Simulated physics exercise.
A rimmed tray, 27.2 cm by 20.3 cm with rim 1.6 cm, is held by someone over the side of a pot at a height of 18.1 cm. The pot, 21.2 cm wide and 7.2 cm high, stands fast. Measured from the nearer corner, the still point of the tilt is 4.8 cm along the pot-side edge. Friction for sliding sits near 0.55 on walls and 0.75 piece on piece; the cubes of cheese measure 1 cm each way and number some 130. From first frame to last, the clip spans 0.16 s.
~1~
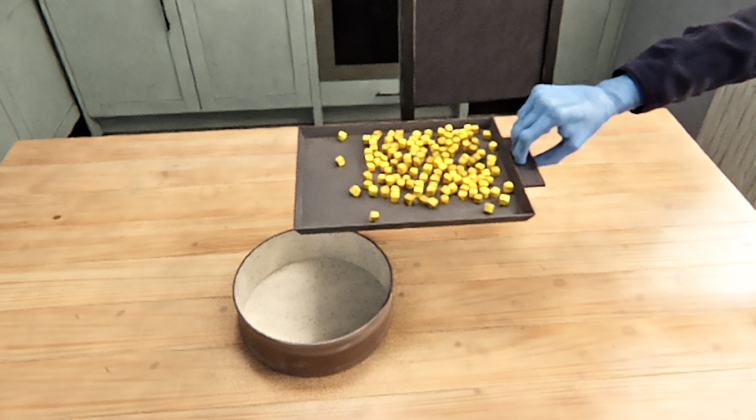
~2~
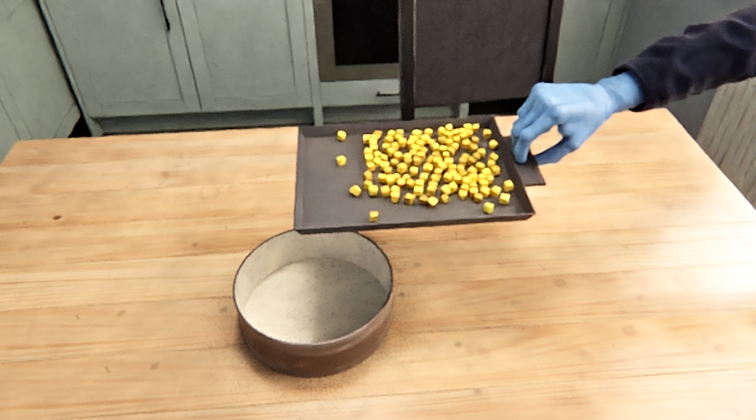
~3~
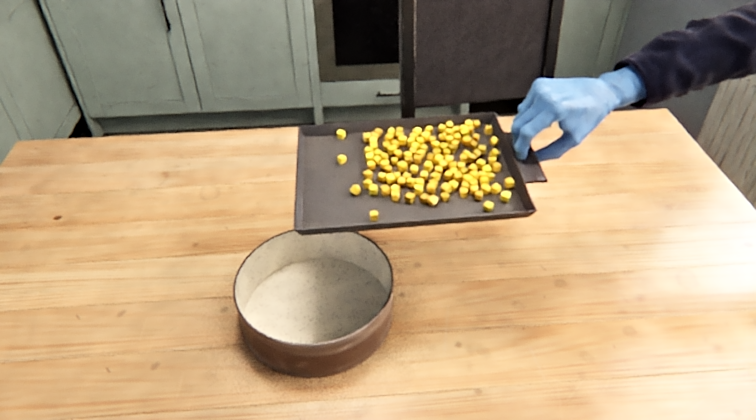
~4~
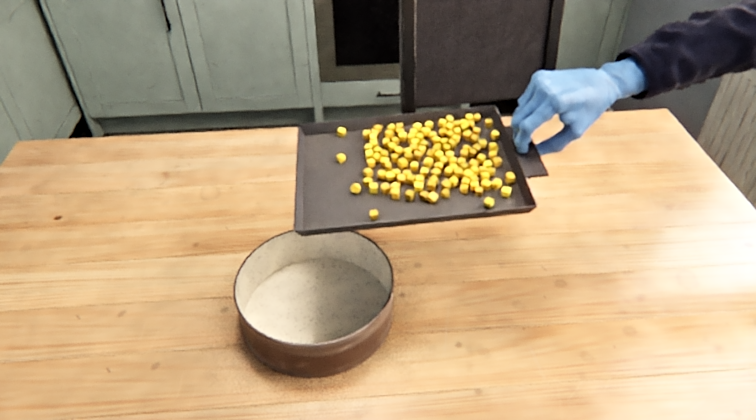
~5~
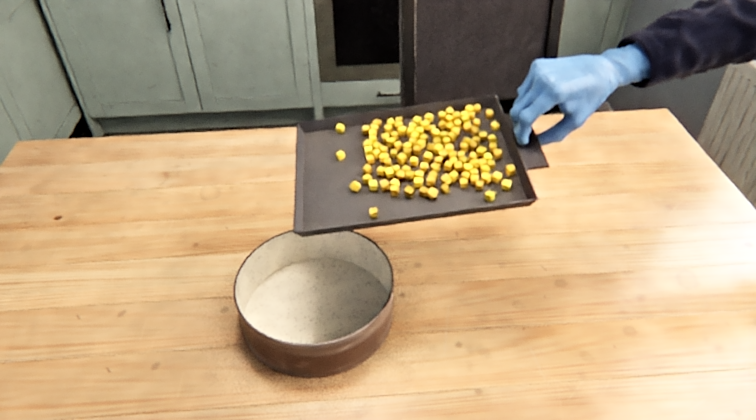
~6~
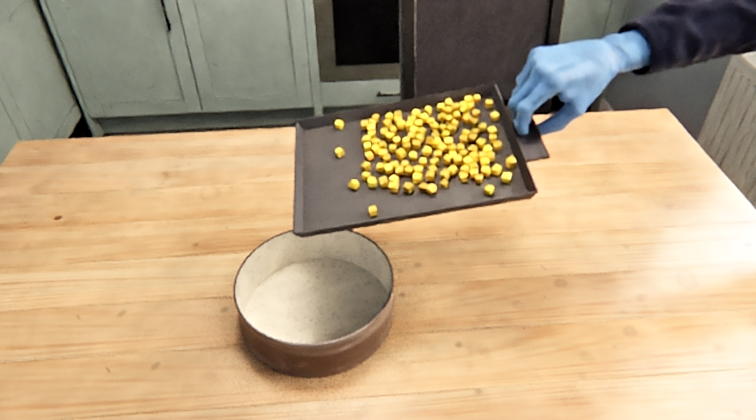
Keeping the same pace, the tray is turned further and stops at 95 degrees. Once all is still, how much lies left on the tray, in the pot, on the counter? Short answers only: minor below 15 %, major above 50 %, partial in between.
Outcome: Tray: A small amount; pot: The majority; counter: A medium amount.
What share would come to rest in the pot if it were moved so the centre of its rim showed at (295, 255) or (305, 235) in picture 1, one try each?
Spot one: Some 50 per cent; spot two: Some 5 per cent.
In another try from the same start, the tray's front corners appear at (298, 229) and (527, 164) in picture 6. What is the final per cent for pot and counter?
Pot 40; counter 60.
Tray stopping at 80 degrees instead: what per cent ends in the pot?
In that case, near 75 percent.
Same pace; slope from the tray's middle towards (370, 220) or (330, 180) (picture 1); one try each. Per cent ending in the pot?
Roughly 60 per cent on the first try and 30 per cent on the second.
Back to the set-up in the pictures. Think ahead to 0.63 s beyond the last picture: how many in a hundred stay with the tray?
Some 40 per cent of the load.
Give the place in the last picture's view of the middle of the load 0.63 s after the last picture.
Estimated centre of load: Around (272, 257).
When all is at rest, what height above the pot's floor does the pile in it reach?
My guess is around 2.5 centimetres.
Then, 0.38 s after the last picture, tilt 51 degrees; the tray holds 100 %, the pot 0 %.
Then, 0.63 s after the last picture, tilt 78 degrees; the tray holds 40 %, the pot 10 %.
Then, 1.00 s after the last picture, tilt 95 degrees; the tray holds 0 %, the pot 70 %.
In the end, tray 0 %, pot 70 %, counter 30 %.
